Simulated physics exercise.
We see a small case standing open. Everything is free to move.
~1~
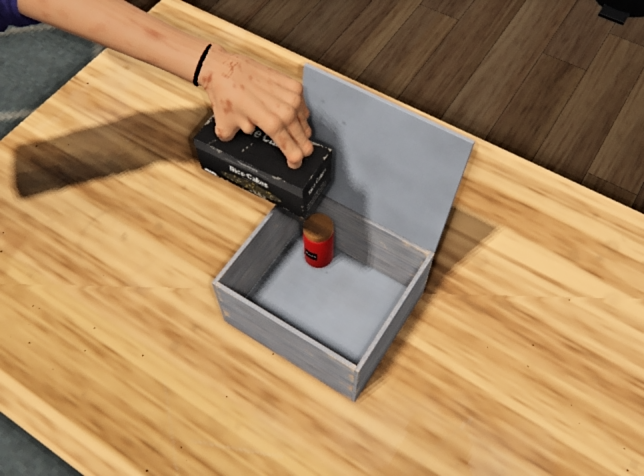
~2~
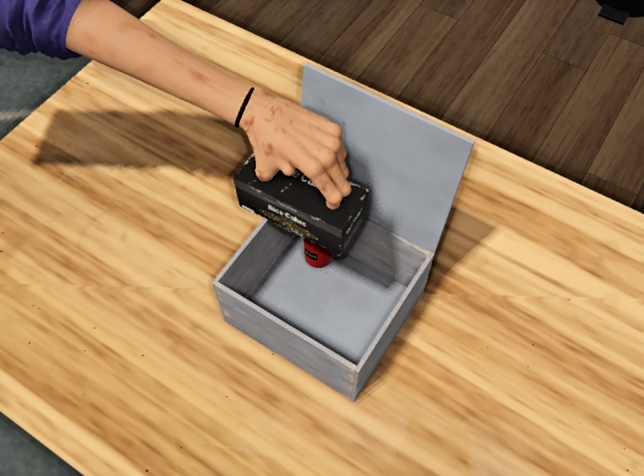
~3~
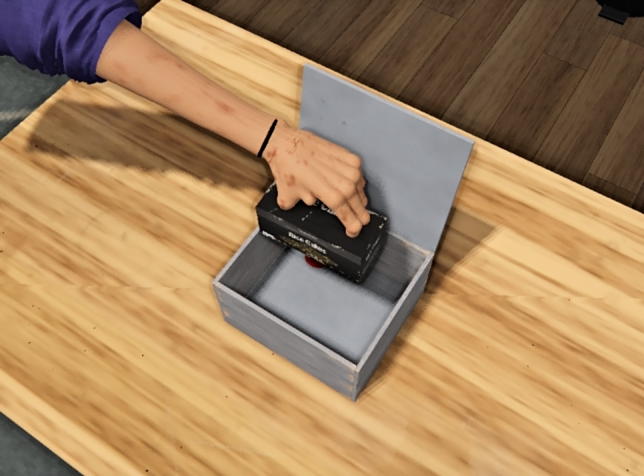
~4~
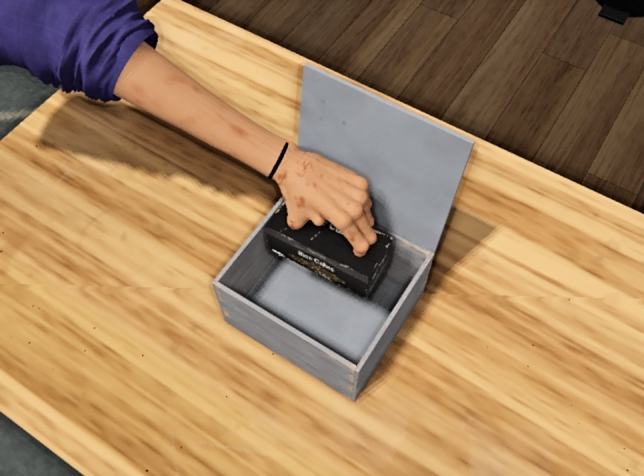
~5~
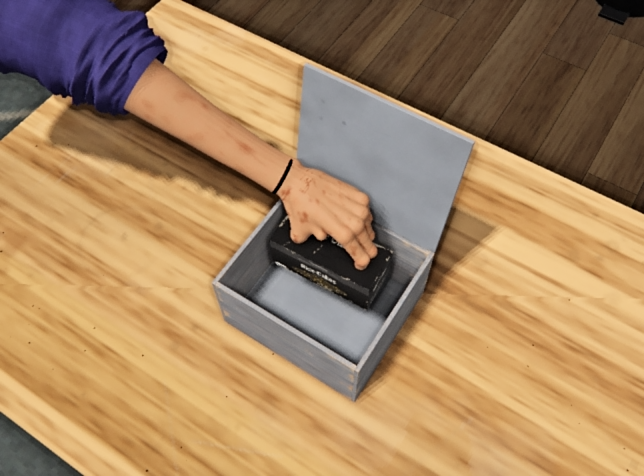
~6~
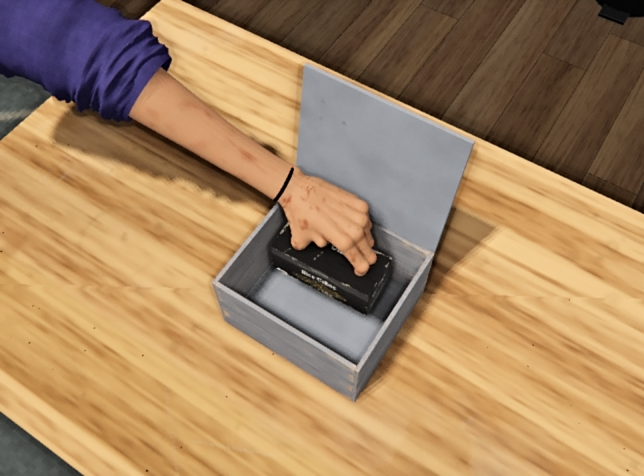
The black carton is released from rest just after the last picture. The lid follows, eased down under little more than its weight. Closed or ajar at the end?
Here the lid closes.
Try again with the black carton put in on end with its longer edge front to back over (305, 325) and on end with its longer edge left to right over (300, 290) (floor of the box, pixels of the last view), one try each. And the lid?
In the first case it stays ajar; in the second case it will not close.
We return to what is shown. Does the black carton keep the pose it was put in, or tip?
It keeps its pose.
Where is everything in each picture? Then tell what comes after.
The first frame shows still above its spot; black carton (264, 160); red shaker (319, 241).
The second frame shows still above its spot; black carton (301, 198).
The third frame shows still above its spot; black carton (321, 225).
The fourth frame shows still above its spot; black carton (328, 244).
The fifth frame shows still above its spot; black carton (331, 257).
The sixth frame shows in place under the hand; black carton (331, 263).
Then, 0.80 s later than the last frame, lid starting down; black carton moved about its own width near (330, 293).
Then, 1.60 s later than the last frame, lid 57° above the rim; black carton moved about its own width near (330, 293).
Then, 1.90 s later than the last frame, lid 21° above the rim; black carton moved about its own width near (330, 293).
When it is over, lid shut; moved from the start, black carton; red shaker as before. End places, in pixels of the last picture, black carton near (330, 293).
